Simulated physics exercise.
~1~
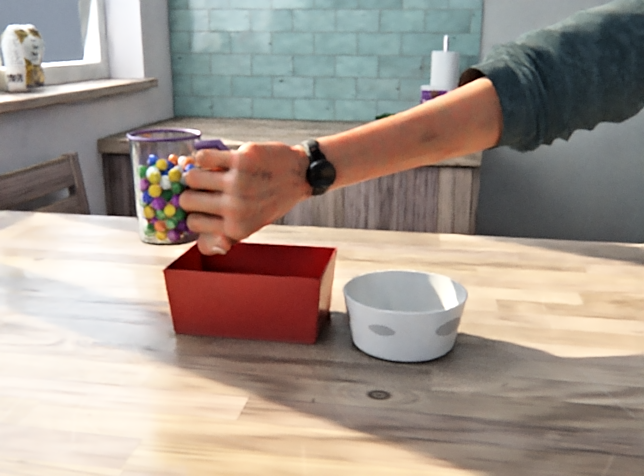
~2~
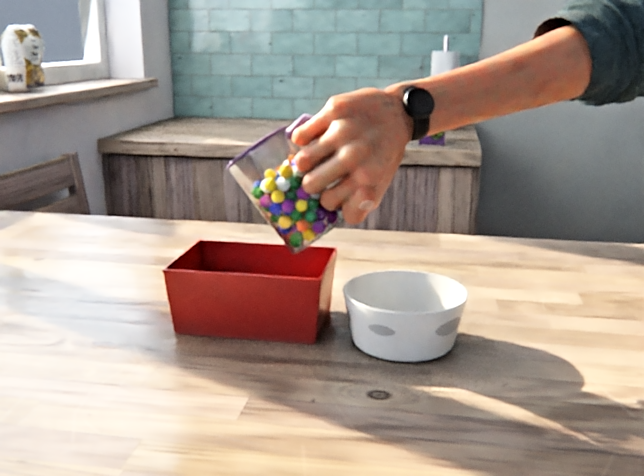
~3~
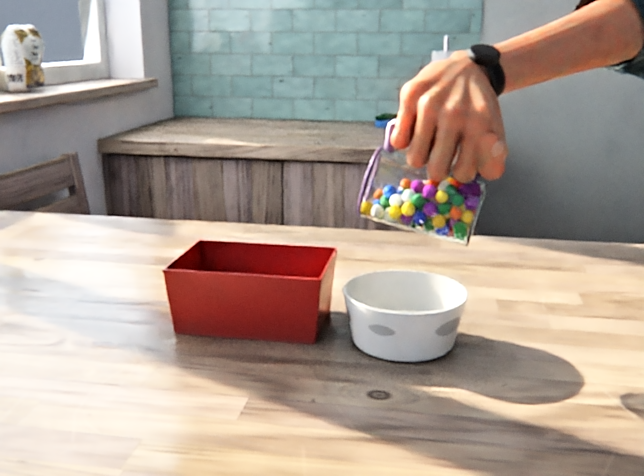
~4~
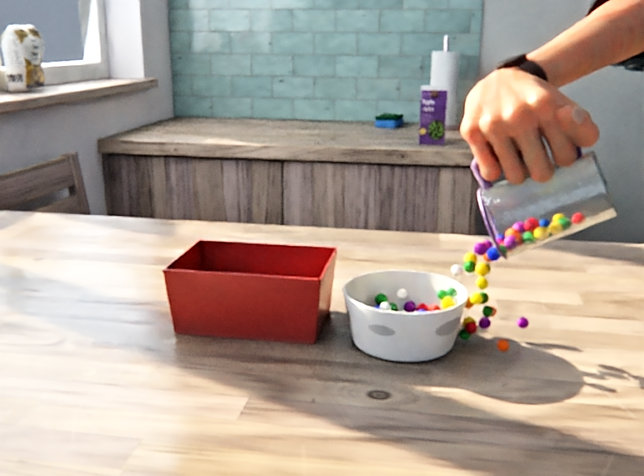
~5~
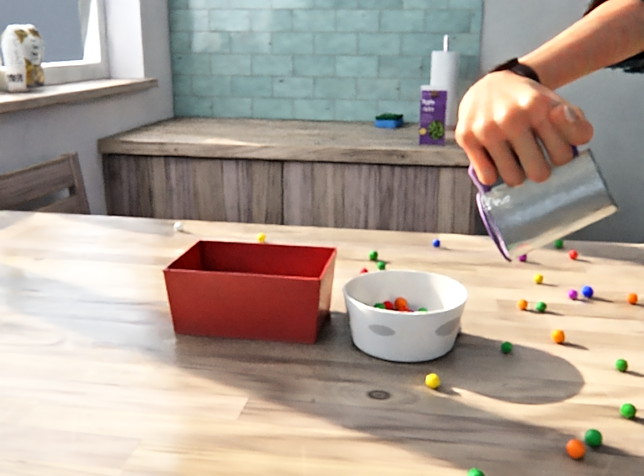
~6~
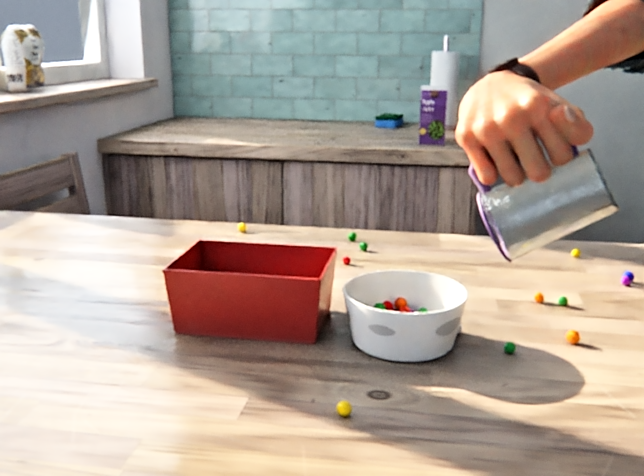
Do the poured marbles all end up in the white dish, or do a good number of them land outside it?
A good number of them land outside and scatter over the table, though many do end up in the white dish. None go into the red tin.
